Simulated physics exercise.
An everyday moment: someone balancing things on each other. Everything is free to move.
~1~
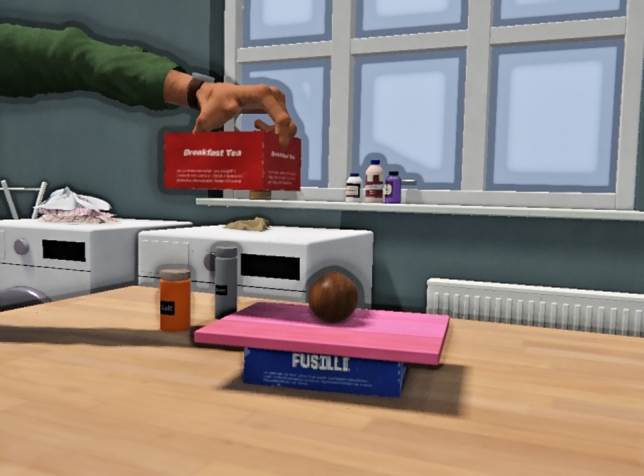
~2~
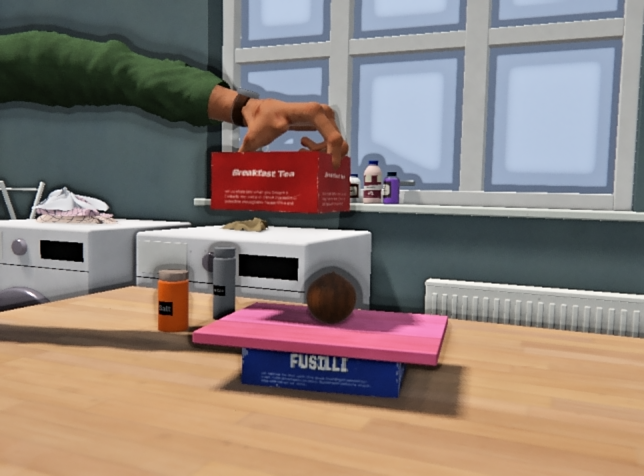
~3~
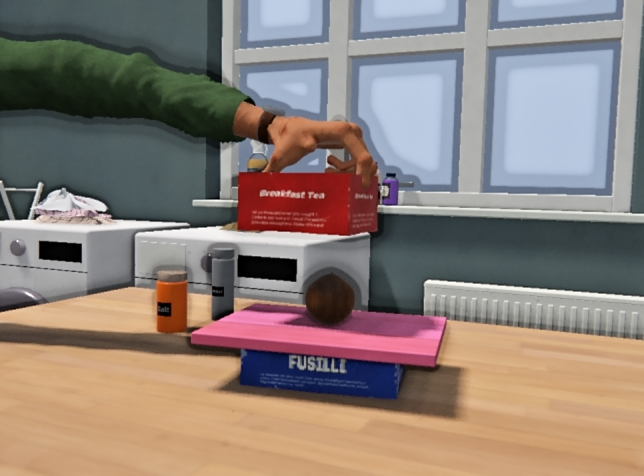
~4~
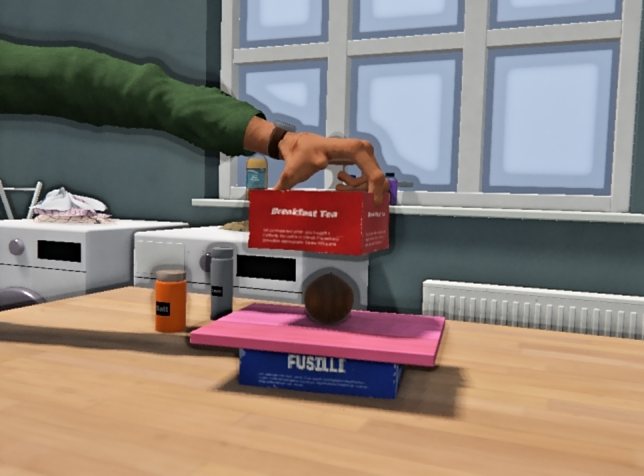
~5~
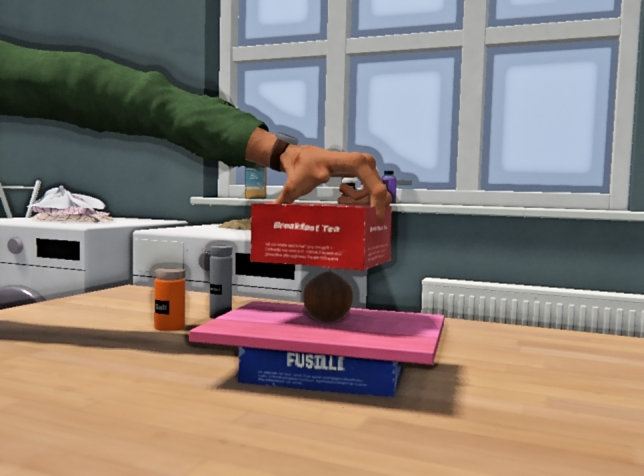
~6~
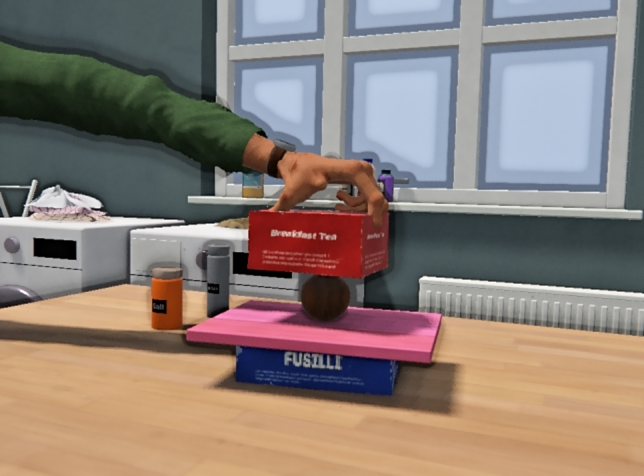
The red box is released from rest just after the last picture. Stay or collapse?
Here the pile gives way.
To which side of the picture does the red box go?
It goes to the left.
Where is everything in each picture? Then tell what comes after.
Still above its spot; red box (234, 163); pink board (332, 328), in the first frame.
Still above its spot; red box (283, 182); brown onion (331, 298), in the second frame.
Still above its spot; red box (310, 203); grey shaker (223, 284), in the third frame.
Still above its spot; red box (321, 219); orange shaker (171, 301), in the fourth frame.
Still above its spot; red box (323, 233); blue packet (325, 354), in the fifth frame.
In place under the hand; red box (320, 240); pink board (325, 326), in the sixth frame.
Then, 0.50 s after the last picture, red box on its side near (265, 256).
Then, 1.00 s after the last picture, red box on its side near (247, 253).
At rest, tipped over in the pile, red box; the other 5 in place. Seen from the same camera at the end, red box near (258, 258). The pile loses its balance.
